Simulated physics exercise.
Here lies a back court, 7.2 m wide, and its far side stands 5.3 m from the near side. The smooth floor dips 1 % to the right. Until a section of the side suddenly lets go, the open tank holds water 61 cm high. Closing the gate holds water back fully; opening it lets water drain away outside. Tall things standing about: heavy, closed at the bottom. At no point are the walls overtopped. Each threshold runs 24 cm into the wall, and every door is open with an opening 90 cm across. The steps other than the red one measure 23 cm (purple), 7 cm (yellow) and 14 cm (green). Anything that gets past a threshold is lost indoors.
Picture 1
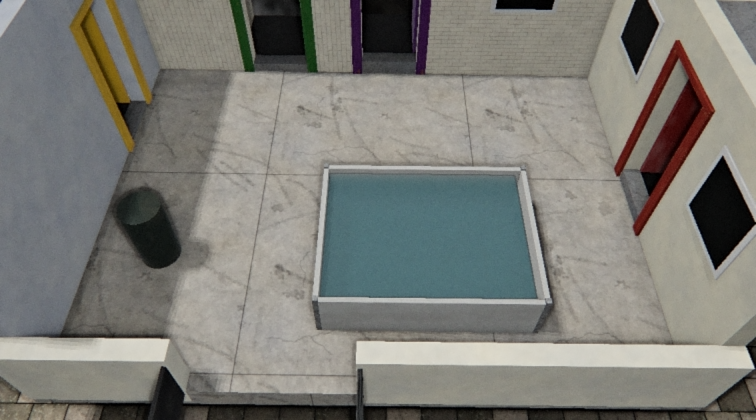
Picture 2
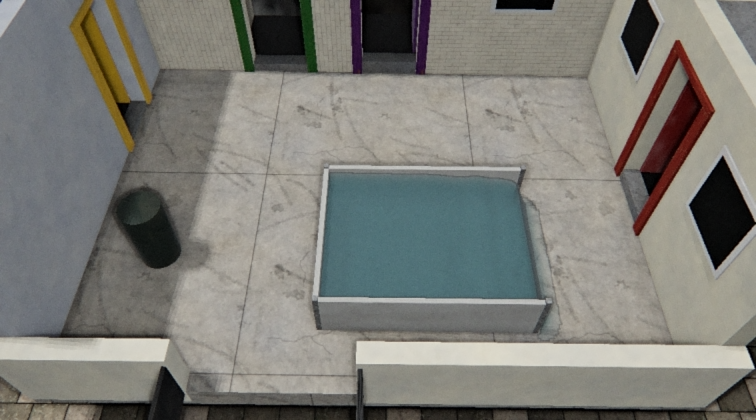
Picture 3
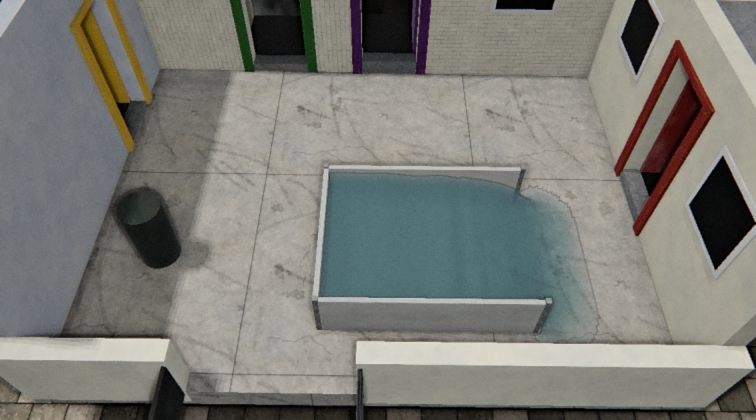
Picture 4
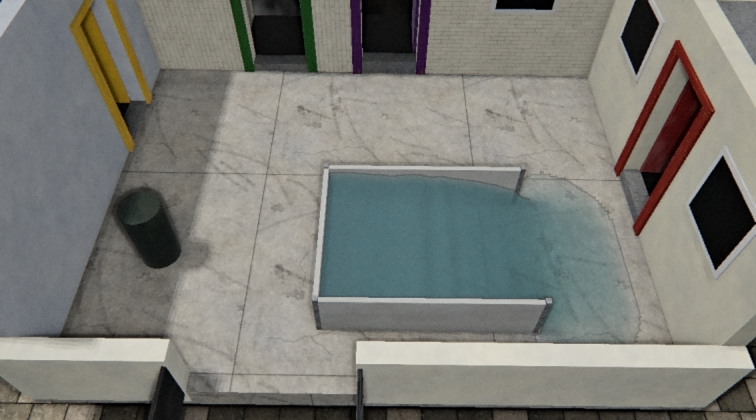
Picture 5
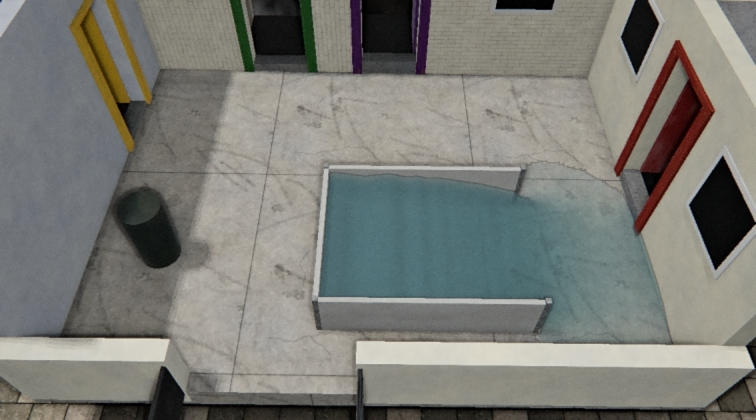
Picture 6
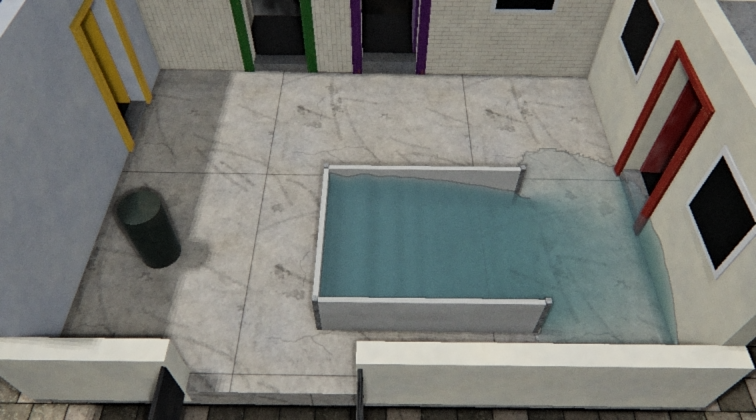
In a walled courtyard, water pours from the tank's open right side to the red door.
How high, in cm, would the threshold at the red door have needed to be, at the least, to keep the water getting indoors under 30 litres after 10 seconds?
About 29 cm.
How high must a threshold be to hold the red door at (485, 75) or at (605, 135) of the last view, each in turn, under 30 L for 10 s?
First place around 14.5 cm, second around 12.0 cm.
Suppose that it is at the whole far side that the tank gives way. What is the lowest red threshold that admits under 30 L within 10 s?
Then roughly 7.5 cm.
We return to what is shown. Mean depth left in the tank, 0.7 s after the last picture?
It averages near 36 cm.
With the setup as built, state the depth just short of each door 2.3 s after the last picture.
Centimetres: Purple = 1, yellow = 0, green = 0, red = 28.
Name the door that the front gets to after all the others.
Yellow, last of all.
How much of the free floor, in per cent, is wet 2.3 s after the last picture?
I'd say near 35 percent.
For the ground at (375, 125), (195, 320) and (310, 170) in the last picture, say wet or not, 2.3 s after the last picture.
So the three spots come out spared, spared, spared, in that order.
Then, 0.7 s after the last picture water covers 15 % of the floor, deepest (48 cm) near (670, 378); 33 cm at the red door, 33 litres in over its 16 cm threshold.
Then, 2.3 s after the last picture water covers 35 % of the floor, deepest (38 cm) near (670, 378); 28 cm at the red door, 165 litres in over its 16 cm threshold.
Then, 9.3 s after the last picture water covers 95 % of the floor, deepest (14 cm) near (633, 258); 12 cm at the red door, 202 litres in over its 16 cm threshold.
At the red door as built, the water peaked near 34 cm, 1.1 s after the last picture.
With a threshold of 25 cm, 65 litres would have come in within the 10 s; with 34 cm, 8 litres. So under 30 litres takes about 29 cm.
